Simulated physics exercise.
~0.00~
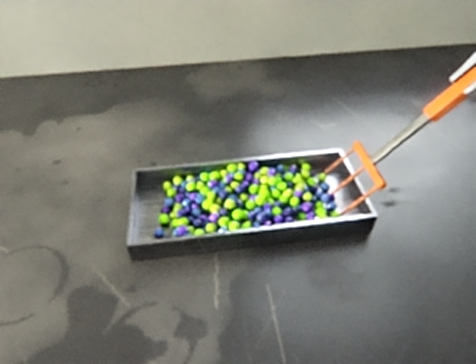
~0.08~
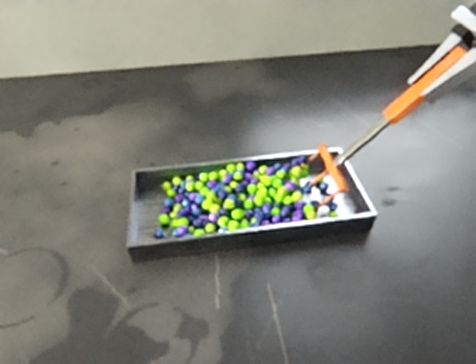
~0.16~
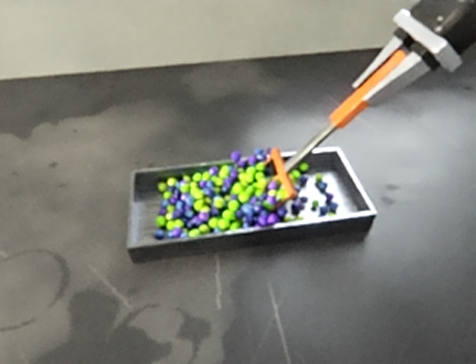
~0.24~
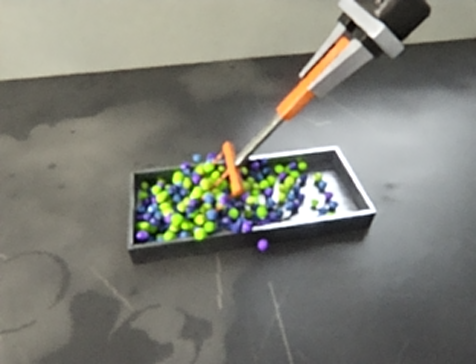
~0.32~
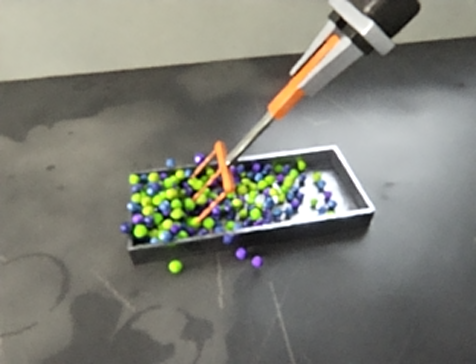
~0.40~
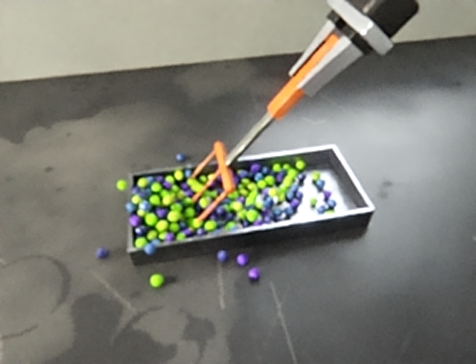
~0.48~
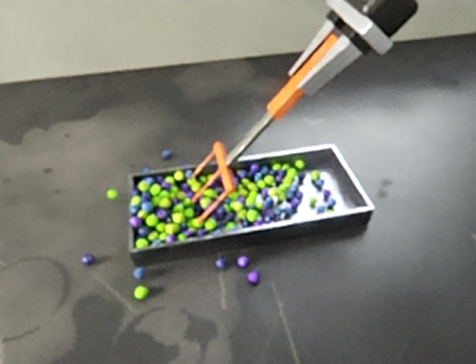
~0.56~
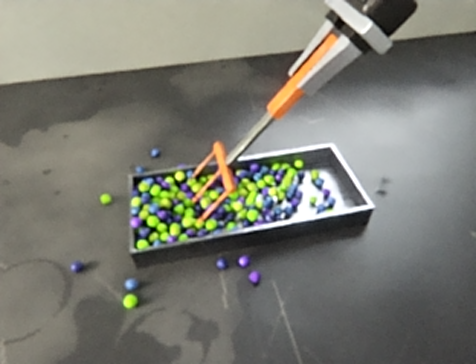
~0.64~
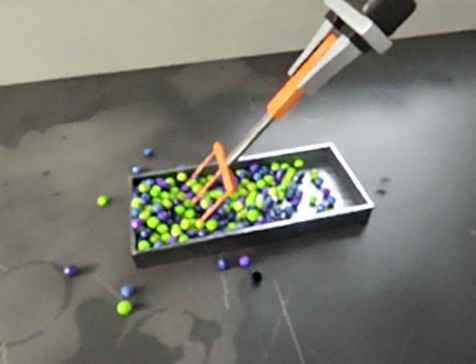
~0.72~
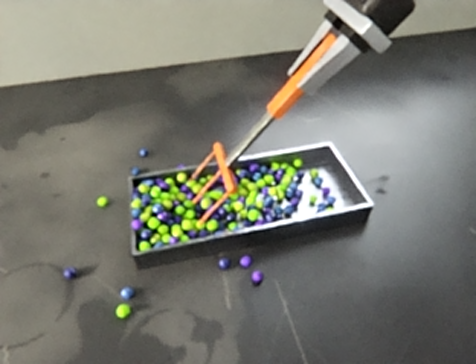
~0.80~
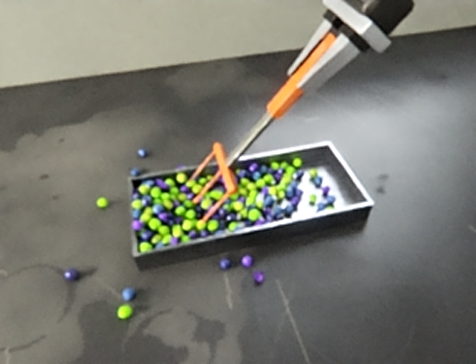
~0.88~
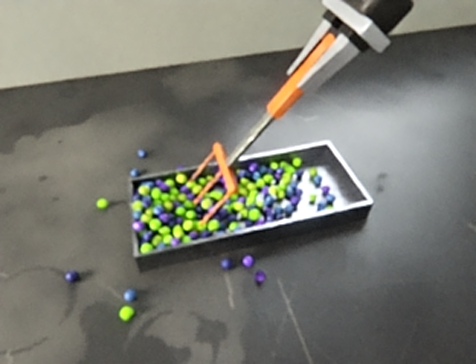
An arm drags an orange comb left through round sweets, spilling a few before stopping.
